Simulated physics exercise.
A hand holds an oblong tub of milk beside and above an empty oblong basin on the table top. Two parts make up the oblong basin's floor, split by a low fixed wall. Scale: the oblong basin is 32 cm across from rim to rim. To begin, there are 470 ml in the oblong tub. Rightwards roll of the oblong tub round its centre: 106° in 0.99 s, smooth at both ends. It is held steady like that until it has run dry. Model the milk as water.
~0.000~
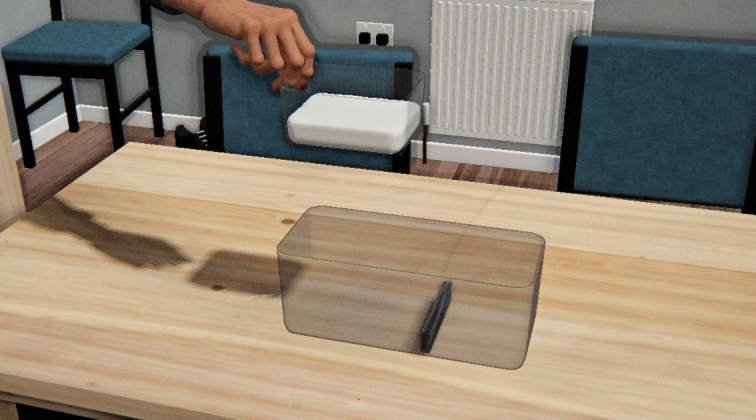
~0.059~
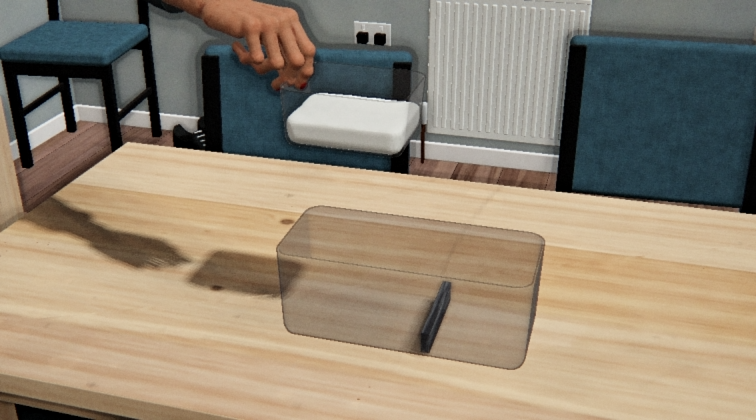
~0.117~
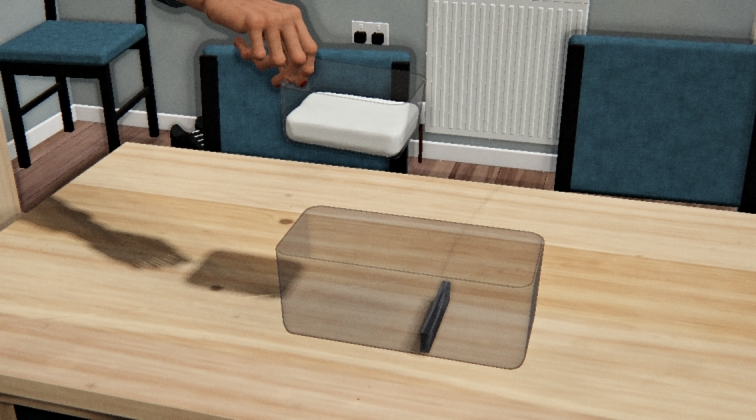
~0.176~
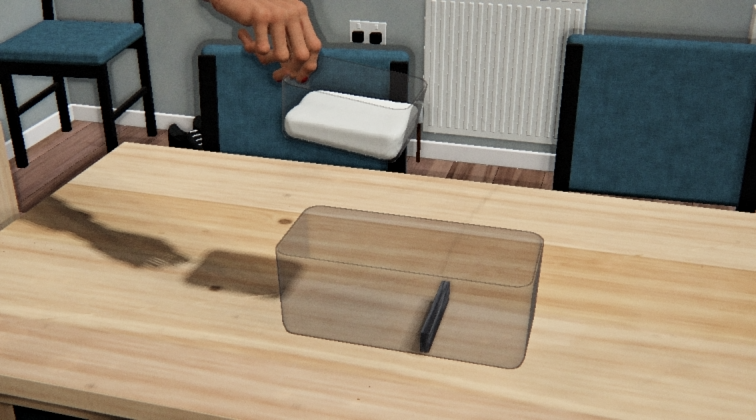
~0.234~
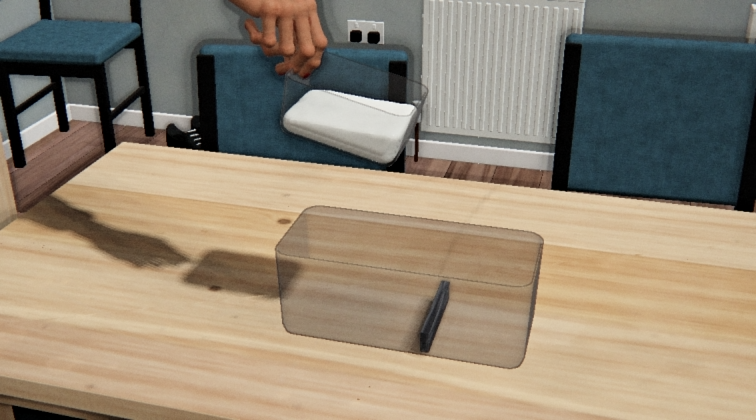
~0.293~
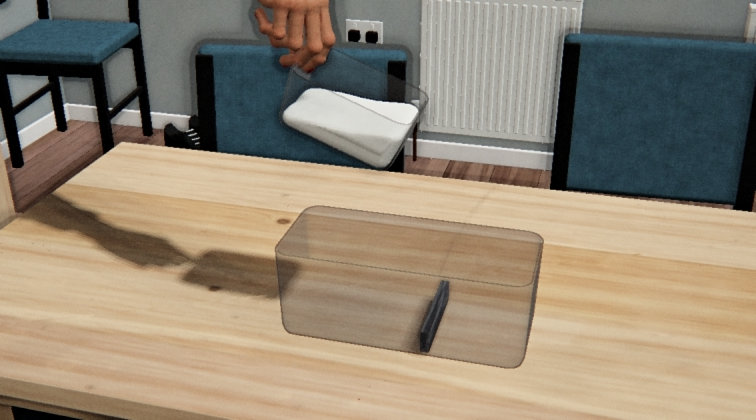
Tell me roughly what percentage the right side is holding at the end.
At the end it holds about 53 per cent.
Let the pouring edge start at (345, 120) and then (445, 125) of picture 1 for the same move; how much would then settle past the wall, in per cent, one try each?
10 and 80 %.
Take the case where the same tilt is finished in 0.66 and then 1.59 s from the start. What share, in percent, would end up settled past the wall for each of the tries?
Result: 50 per cent, then 60 per cent.
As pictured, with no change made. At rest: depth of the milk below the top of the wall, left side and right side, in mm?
The left side gives some 22 mm, the right side some 14 mm.
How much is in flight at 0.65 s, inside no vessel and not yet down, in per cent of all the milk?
Around 44 percent.
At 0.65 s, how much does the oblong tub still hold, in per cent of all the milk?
Around 42 in a hundred.
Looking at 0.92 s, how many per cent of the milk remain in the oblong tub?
Roughly 9 per cent.
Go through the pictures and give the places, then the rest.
The first frame shows tilt 0°; pouring edge (417, 88); surface from (301, 104) to (414, 116); the oblong basin's rim runs from (293, 229) to (539, 262); the wall's top is at (437, 307).
The second frame shows tilt 1°; pouring edge (417, 89); surface from (301, 104) to (413, 116).
The third frame shows tilt 4°; pouring edge (417, 92); surface from (300, 103) to (412, 117).
The fourth frame shows tilt 8°; pouring edge (418, 97); surface from (299, 102) to (411, 117).
The fifth frame shows tilt 14°; pouring edge (419, 104); surface from (297, 101) to (412, 119).
The sixth frame shows tilt 21°; pouring edge (420, 112); surface from (296, 100) to (414, 120).
After 0.65 s the tilt is 78° and 42 per cent is still to pour, 1 is left of the wall and 13 right of it.
After 0.92 s the tilt is 104° and 9 per cent is still to pour, 23 is left of the wall and 53 right of it.
After 1.19 s the tilt is 106° and 0 per cent is still to pour, 45 is left of the wall and 52 right of it.
After 1.49 s the tilt is 106° and 0 per cent is still to pour, 45 is left of the wall and 53 right of it.
In the end 45 per cent lies left of the wall, 53 right of it and 1 outside.
